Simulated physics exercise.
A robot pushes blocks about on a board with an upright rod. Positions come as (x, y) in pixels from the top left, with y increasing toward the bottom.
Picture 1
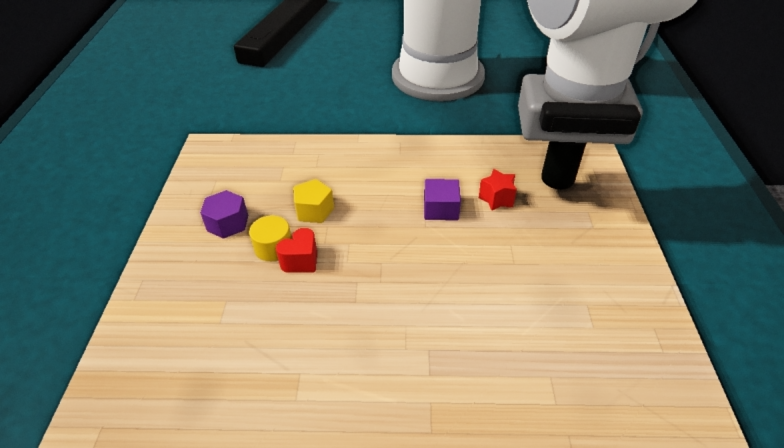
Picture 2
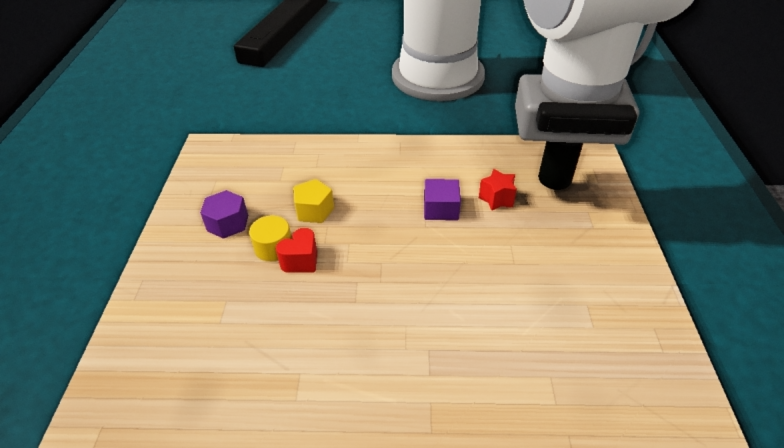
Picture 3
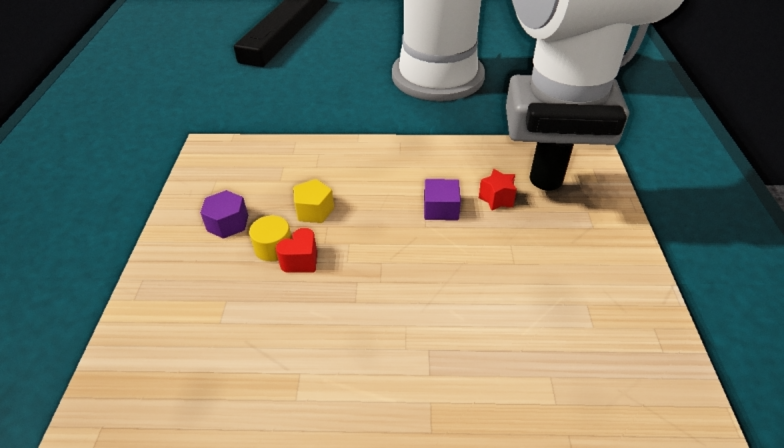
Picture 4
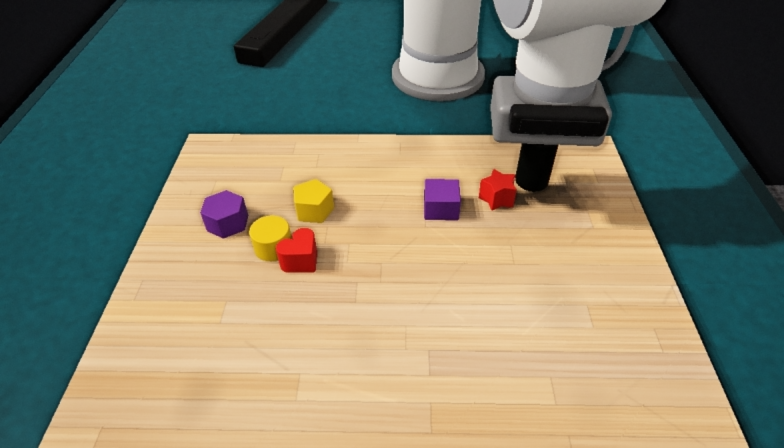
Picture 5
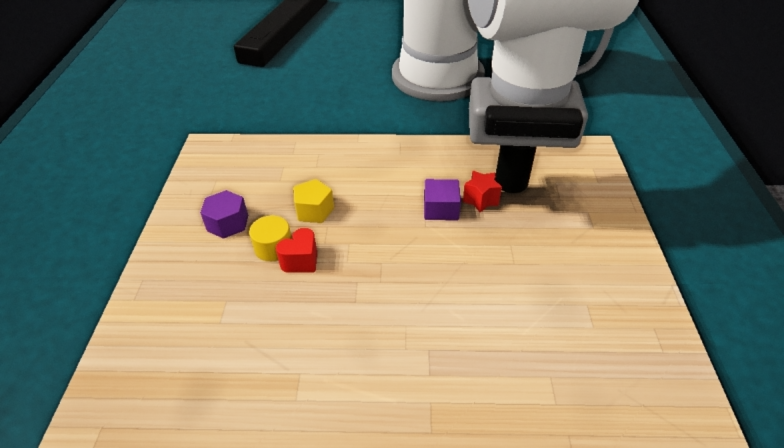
A robot arm slid its black rod left across the wooden board and pushed the red star a short way toward the purple square block, while the other colored blocks stayed still.
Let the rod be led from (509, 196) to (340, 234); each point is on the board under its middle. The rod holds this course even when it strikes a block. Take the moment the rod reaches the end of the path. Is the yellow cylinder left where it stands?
In short: No.
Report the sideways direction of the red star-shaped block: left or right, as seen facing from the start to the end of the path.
Pushed right.
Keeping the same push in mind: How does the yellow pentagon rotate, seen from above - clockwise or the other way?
Looking down, it rotates clockwise.
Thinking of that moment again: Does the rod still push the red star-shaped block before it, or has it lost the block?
The rod still pushes it.
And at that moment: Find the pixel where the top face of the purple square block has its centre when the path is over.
For the centre of its top, I'd go with (274, 219).
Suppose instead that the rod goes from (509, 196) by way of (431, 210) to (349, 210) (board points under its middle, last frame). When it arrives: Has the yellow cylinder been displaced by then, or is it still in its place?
In the end it has been moved.
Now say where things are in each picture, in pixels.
The first frame shows lower end of the rod (557, 180), tops of blocks, yellow cylinder (269, 228), yellow pentagon (311, 192), purple square block (443, 190), red star-shaped block (500, 180).
The second frame shows rod (554, 180), blocks as before.
The third frame shows rod (546, 181), blocks as before.
The fourth frame shows rod (531, 182), blocks as before.
The fifth frame shows rod (511, 184), yellow cylinder (269, 228), yellow pentagon (311, 192), purple square block (443, 190), red star-shaped block (484, 181).
What follows on the original path. One third of the way, rod (455, 196); purple square block (395, 197), turned 30° anticlockwise; red star-shaped block (426, 188), turned 15° clockwise.
Two thirds of the way, rod (398, 208); yellow pentagon (306, 191), turned 20° clockwise; purple square block (335, 208), turned 25° anticlockwise; red star-shaped block (368, 199), turned 20° clockwise.
At the end, rod (339, 222); yellow cylinder (238, 236); yellow pentagon (294, 188), turned 55° clockwise; purple square block (274, 219), turned 20° anticlockwise; red star-shaped block (309, 210), turned 25° clockwise.
